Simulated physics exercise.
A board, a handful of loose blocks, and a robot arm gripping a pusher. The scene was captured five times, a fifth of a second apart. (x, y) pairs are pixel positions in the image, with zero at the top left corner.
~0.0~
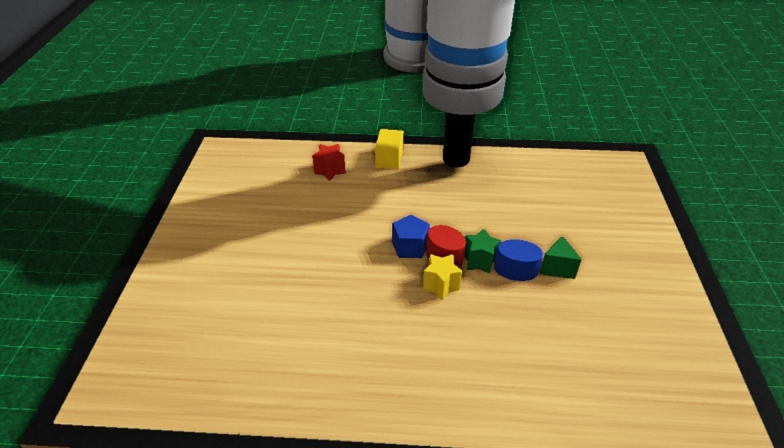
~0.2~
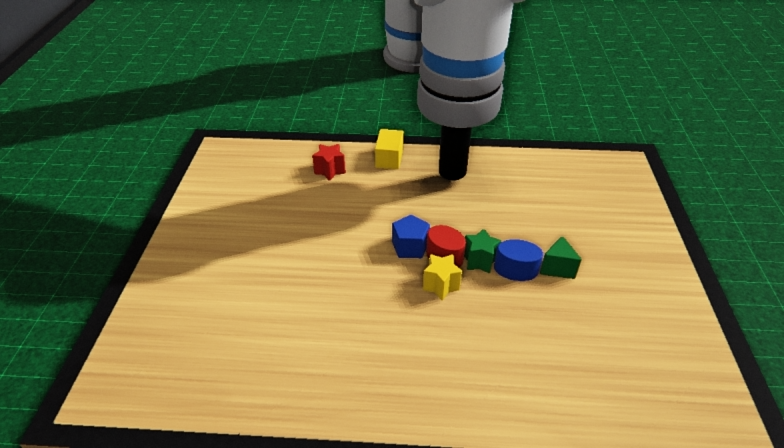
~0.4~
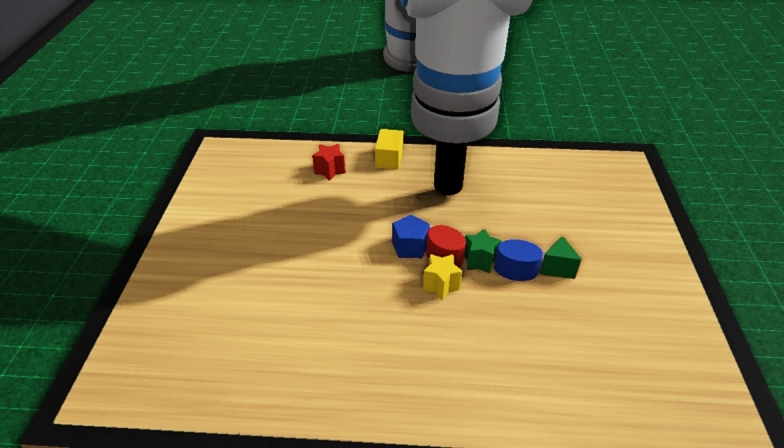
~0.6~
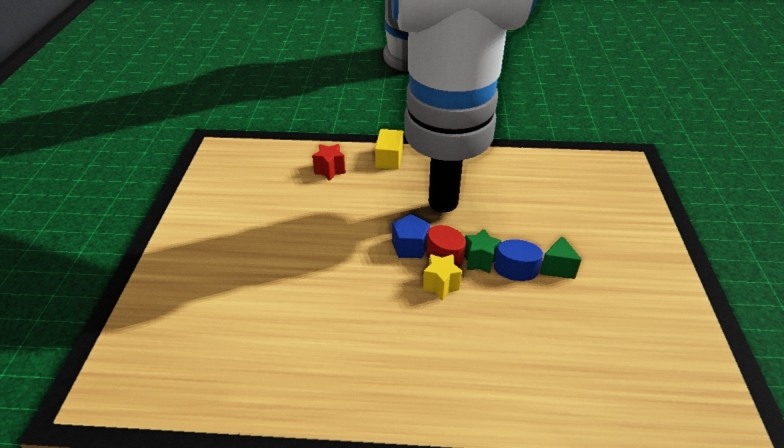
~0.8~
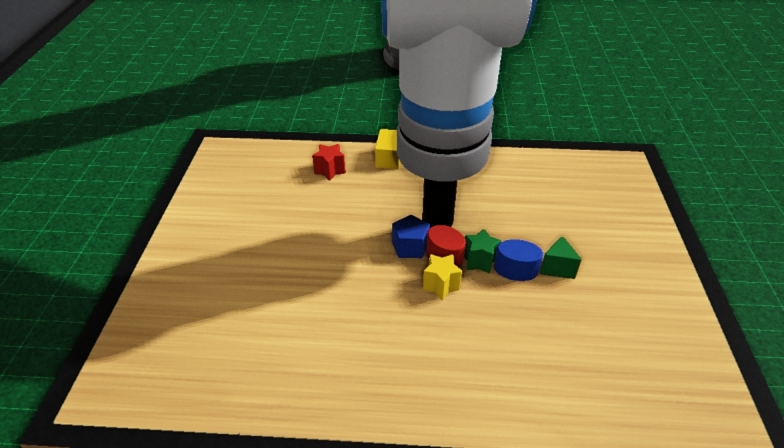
A robot arm holding a black pusher starts near the far edge of a wooden board and moves steadily toward the viewer, drifting slightly left. The pusher comes down close behind the blue pentagon and the red round block, while all the colored blocks stay where they are.
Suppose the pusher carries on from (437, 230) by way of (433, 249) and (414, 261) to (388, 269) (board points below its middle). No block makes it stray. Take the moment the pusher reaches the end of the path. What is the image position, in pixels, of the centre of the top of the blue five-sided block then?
I predict (354, 244).
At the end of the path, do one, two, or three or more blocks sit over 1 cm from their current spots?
Shifted over 1 cm: Three or more.
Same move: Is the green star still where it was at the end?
The answer is yes.
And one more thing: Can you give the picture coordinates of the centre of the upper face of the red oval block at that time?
The point I'd pick in the picture is (451, 256).
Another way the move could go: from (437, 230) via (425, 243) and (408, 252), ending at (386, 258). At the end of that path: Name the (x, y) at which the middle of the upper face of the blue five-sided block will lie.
I'd guess (354, 248).
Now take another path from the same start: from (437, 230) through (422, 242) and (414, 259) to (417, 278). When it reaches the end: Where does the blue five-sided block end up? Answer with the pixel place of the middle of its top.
I'd place it at (381, 245), taking the centre of its top.
What follows on the original path. Halfway along, pusher at (425, 249); blue five-sided block at (391, 238), turned 60° clockwise; yellow star at (445, 279); red oval block at (451, 256), turned 50° anticlockwise.
At the end, pusher at (388, 262); blue five-sided block at (354, 244), turned 80° clockwise; yellow star at (445, 279); red oval block at (451, 256), turned 50° anticlockwise; green star not moved.
